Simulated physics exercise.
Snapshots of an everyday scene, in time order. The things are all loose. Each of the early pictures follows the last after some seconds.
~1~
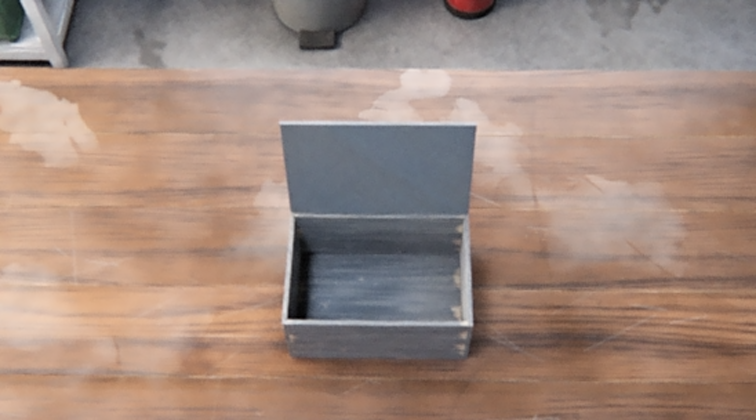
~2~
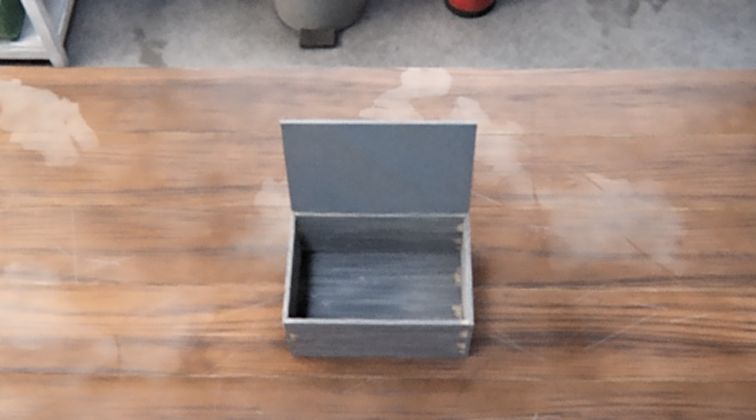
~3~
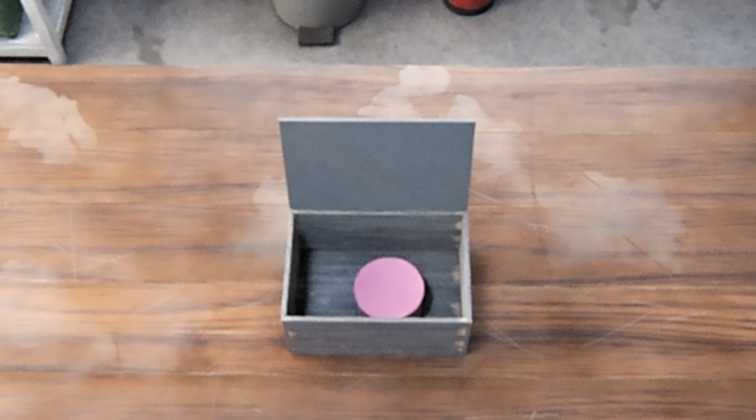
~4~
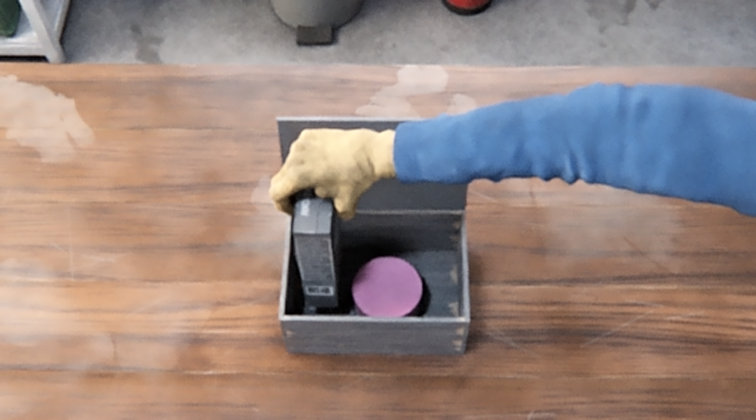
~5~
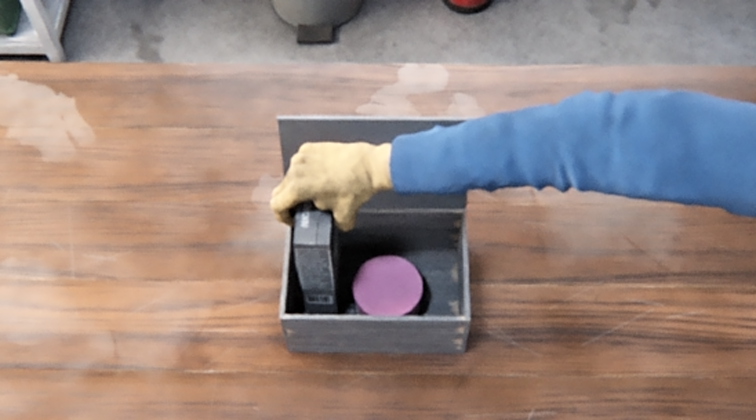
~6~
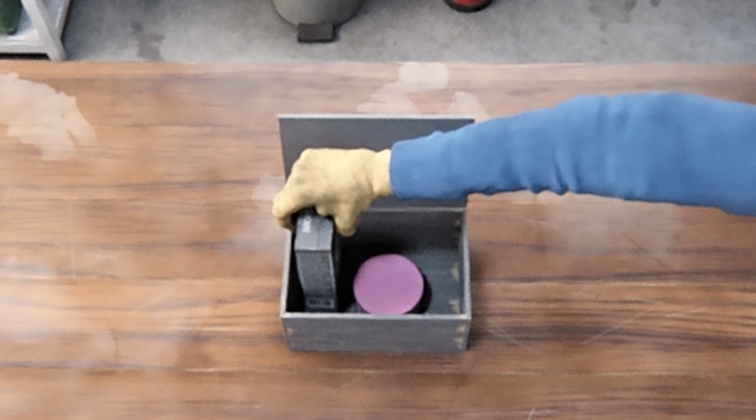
An open grey box with its lid raised sits on a worn brown wooden table, seen from above at an angle, with a concrete floor behind. The box is empty at first, then a round pink tub appears inside, right of centre. A yellow-gloved hand on a blue-sleeved arm reaching from the right lowers a dark grey packet slightly into the left side and keeps holding it.
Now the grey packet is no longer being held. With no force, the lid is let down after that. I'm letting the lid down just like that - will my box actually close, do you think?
Sure enough, it stays open.
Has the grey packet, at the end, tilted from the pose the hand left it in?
It ends up leaning.
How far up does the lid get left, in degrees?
Lid angle from rim - close to 50°.
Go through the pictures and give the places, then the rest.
In the first picture, the last thing is not in view yet.
In the second picture, the last thing is not in view yet.
In the third picture, the last thing is not in view yet; pink tub (389, 296).
In the fourth picture, still above its spot; grey packet (320, 239); pink tub (387, 296).
In the fifth picture, still above its spot; grey packet (319, 249); pink tub (388, 294).
In the sixth picture, put in, still held; grey packet (321, 254); pink tub (388, 293).
Then, 1.10 s later than the last frame, lid starting down.
Then, 1.60 s later than the last frame, lid 72° above the rim; grey packet tilted by 4° near (320, 258).
Then, 2.00 s later than the last frame, lid 57° above the rim; grey packet tilted by 15° near (319, 269).
Then, 3.30 s later than the last frame, lid 50° above the rim; grey packet tilted by 22° near (318, 276).
When it is over, lid 50° above the rim; moved from the start, grey packet; pink tub as before. End places, in pixels of the last picture, grey packet near (318, 276).
